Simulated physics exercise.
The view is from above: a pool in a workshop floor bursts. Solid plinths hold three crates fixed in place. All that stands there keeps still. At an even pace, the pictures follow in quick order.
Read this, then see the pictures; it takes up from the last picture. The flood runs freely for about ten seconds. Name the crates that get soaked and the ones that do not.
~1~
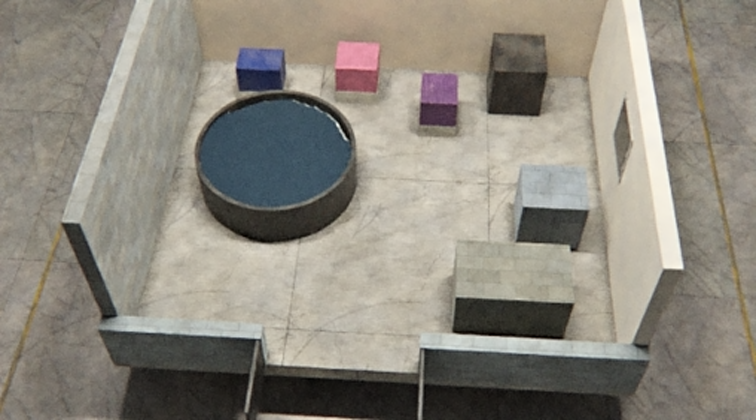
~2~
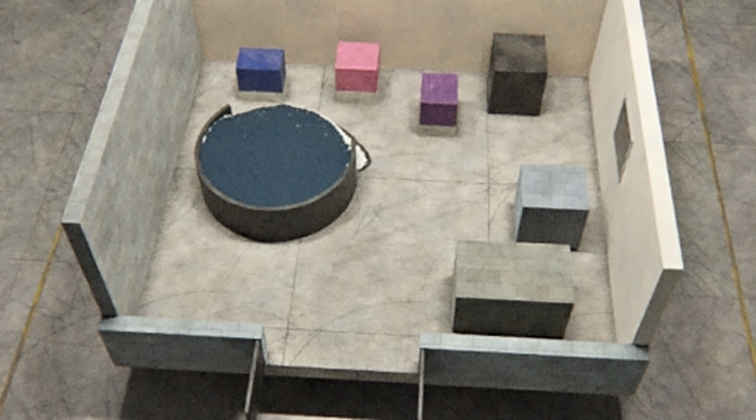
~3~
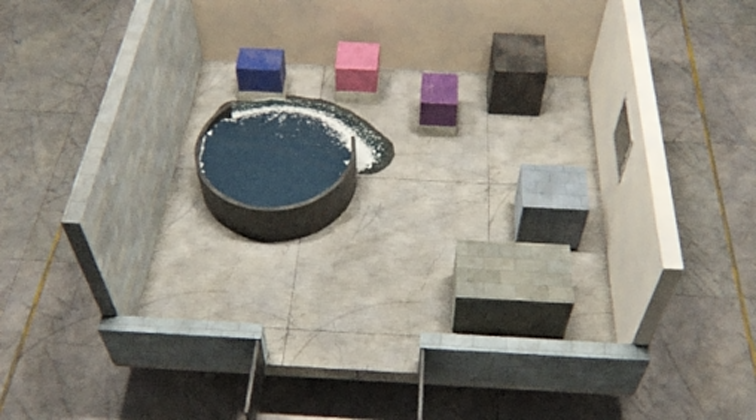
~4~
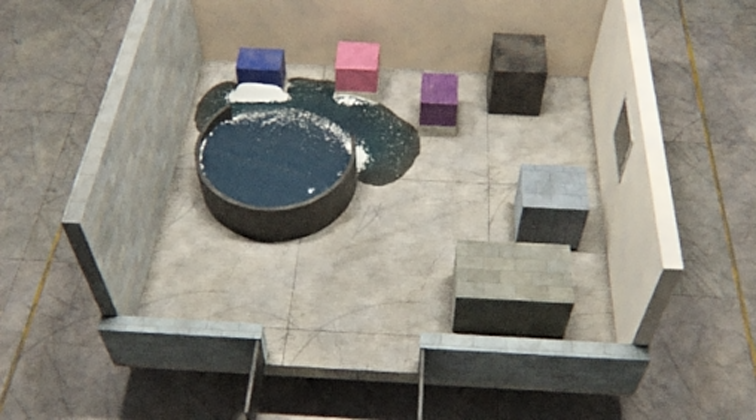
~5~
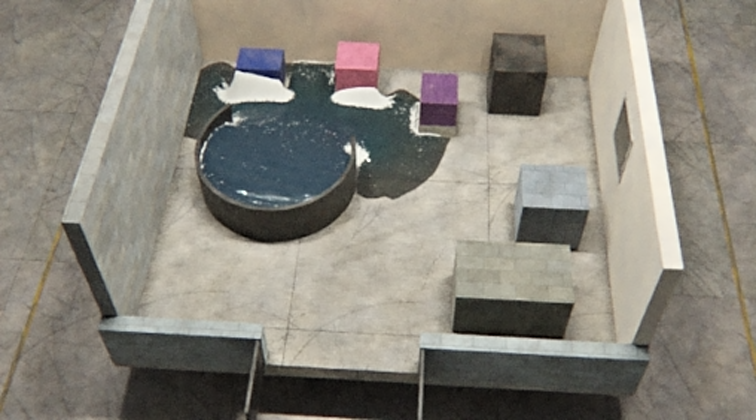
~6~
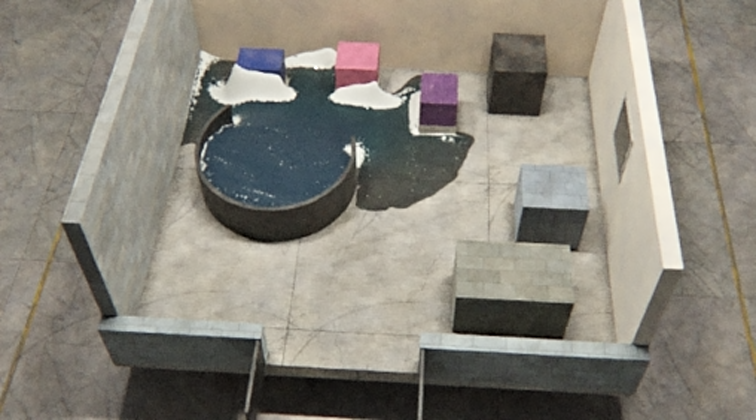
The purple crate gets soaked; the pink crate gets soaked; the blue crate gets soaked.
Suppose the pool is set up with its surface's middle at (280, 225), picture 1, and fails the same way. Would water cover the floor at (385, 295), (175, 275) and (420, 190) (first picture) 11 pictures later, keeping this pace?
As listed: Dry, no water, covered.
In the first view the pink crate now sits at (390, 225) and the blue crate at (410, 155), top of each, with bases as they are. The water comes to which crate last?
It's the one in pink.
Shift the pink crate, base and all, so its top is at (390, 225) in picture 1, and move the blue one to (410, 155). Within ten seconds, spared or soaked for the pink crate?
Note: The pink crate stays out of reach.
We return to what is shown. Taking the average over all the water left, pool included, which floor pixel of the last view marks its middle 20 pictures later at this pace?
Around pixel (330, 142) of the last picture.
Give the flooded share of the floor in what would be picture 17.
Close to 45 in a hundred, I think.
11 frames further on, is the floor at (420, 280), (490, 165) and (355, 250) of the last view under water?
Result by point, in sequence: Unwetted, then waterlogged, then unwetted.
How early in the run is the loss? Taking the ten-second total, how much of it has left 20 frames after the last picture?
About 0 per cent.
A moment on, water covers 30 % of the floor; the purple crate water round its plinth, the pink crate water round its plinth, the blue crate water round its plinth.
Next, water covers 45 % of the floor; the purple crate water round its plinth, the pink crate water round its plinth, the blue crate water round its plinth.
Then, water covers 75 % of the floor; the purple crate water round its plinth, the pink crate water round its plinth, the blue crate water round its plinth.
Later, water covers 95 % of the floor; the purple crate water round its plinth, the pink crate water round its plinth, the blue crate water round its plinth.
In the end, water covers 100 % of the floor; the purple crate was topped, the pink crate was topped, the blue crate was topped.
